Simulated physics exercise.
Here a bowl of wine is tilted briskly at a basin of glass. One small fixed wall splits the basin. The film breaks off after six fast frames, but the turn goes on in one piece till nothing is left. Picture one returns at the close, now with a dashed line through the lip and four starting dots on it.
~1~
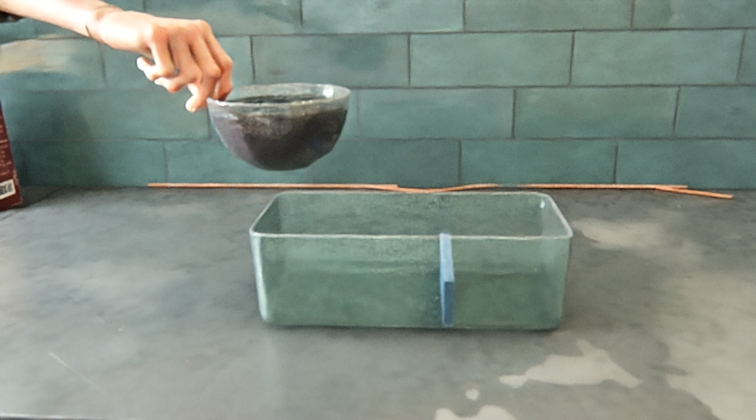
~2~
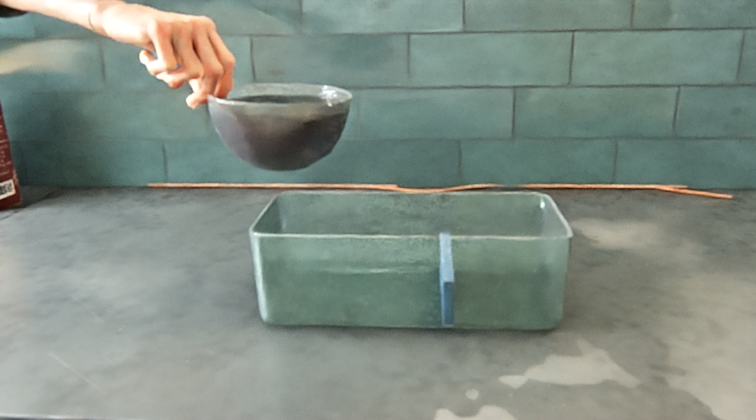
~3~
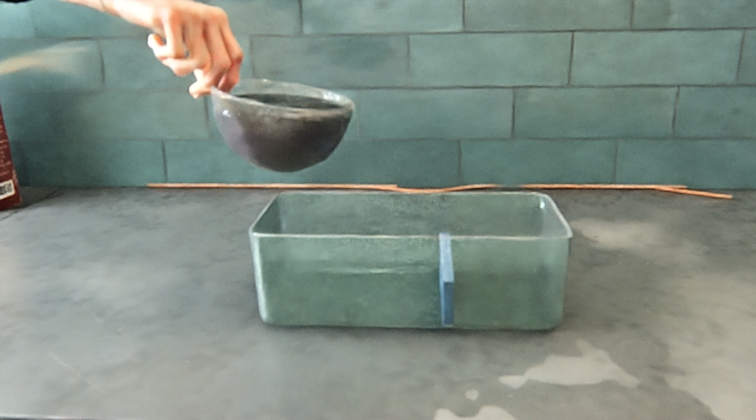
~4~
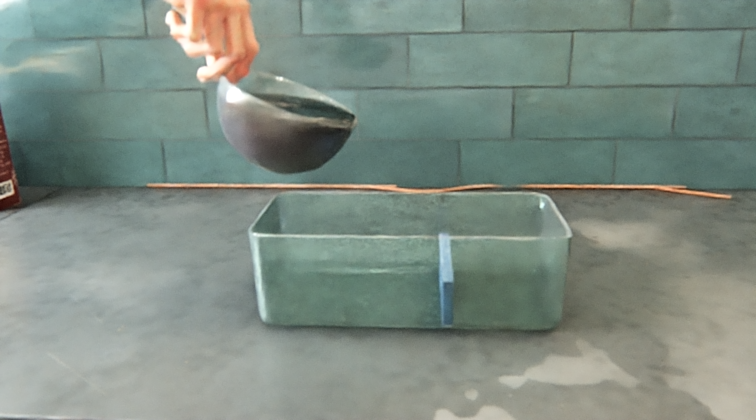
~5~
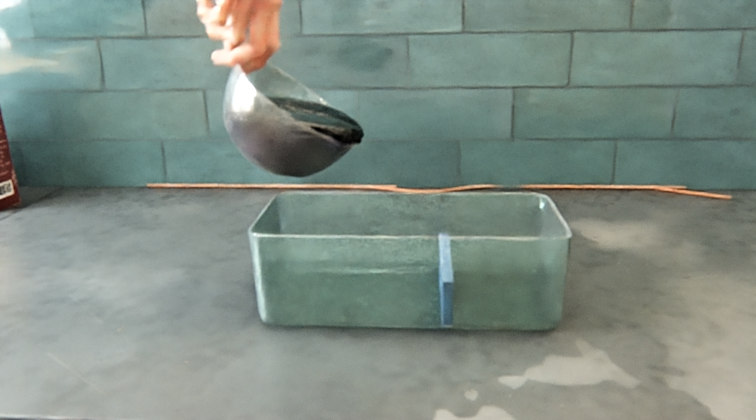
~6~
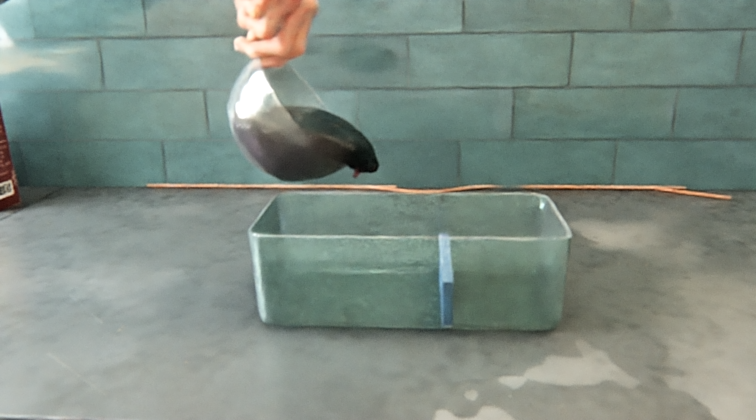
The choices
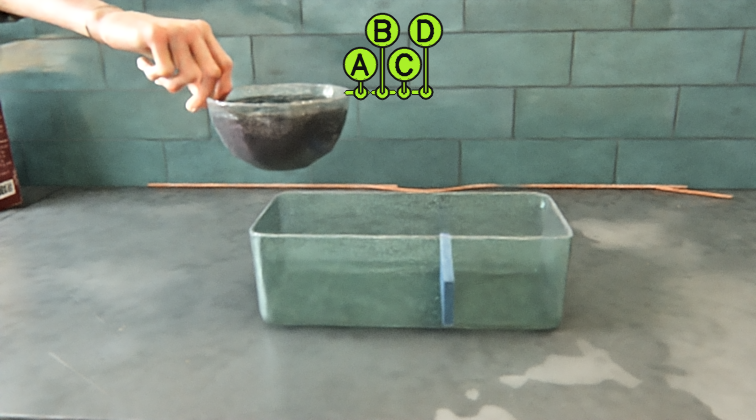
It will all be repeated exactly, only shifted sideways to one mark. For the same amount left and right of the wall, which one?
D works best here.
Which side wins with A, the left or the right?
The left side.
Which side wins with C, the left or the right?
The left side.
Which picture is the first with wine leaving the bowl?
Picture 5.
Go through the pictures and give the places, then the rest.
Upright, lip at (346, 92); basin from (262, 319) to (561, 325); top of the wall at (447, 254); nothing has left yet, in the first picture.
Tipped about 3°, lip at (348, 95); nothing has left yet, in the second picture.
Tipped about 10°, lip at (351, 105); nothing has left yet, in the third picture.
Tipped about 22°, lip at (354, 121); nothing has left yet, in the fourth picture.
Tipped about 37°, lip at (354, 140); wine is over the lip, down to (354, 140), in the fifth picture.
Tipped about 54°, lip at (348, 161); wine is over the lip, down to (355, 176), in the sixth picture.
On the marked copy, A at (360, 92); B at (382, 92); C at (404, 92); D at (425, 92).
With A, about 77 % ends left of the wall and 13 % right of it; 10 % is lost outside.
With B, about 77 % ends left of the wall and 12 % right of it; 12 % is lost outside.
With C, about 69 % ends left of the wall and 26 % right of it; 5 % is lost outside.
With D, about 49 % ends left of the wall and 47 % right of it; 4 % is lost outside.
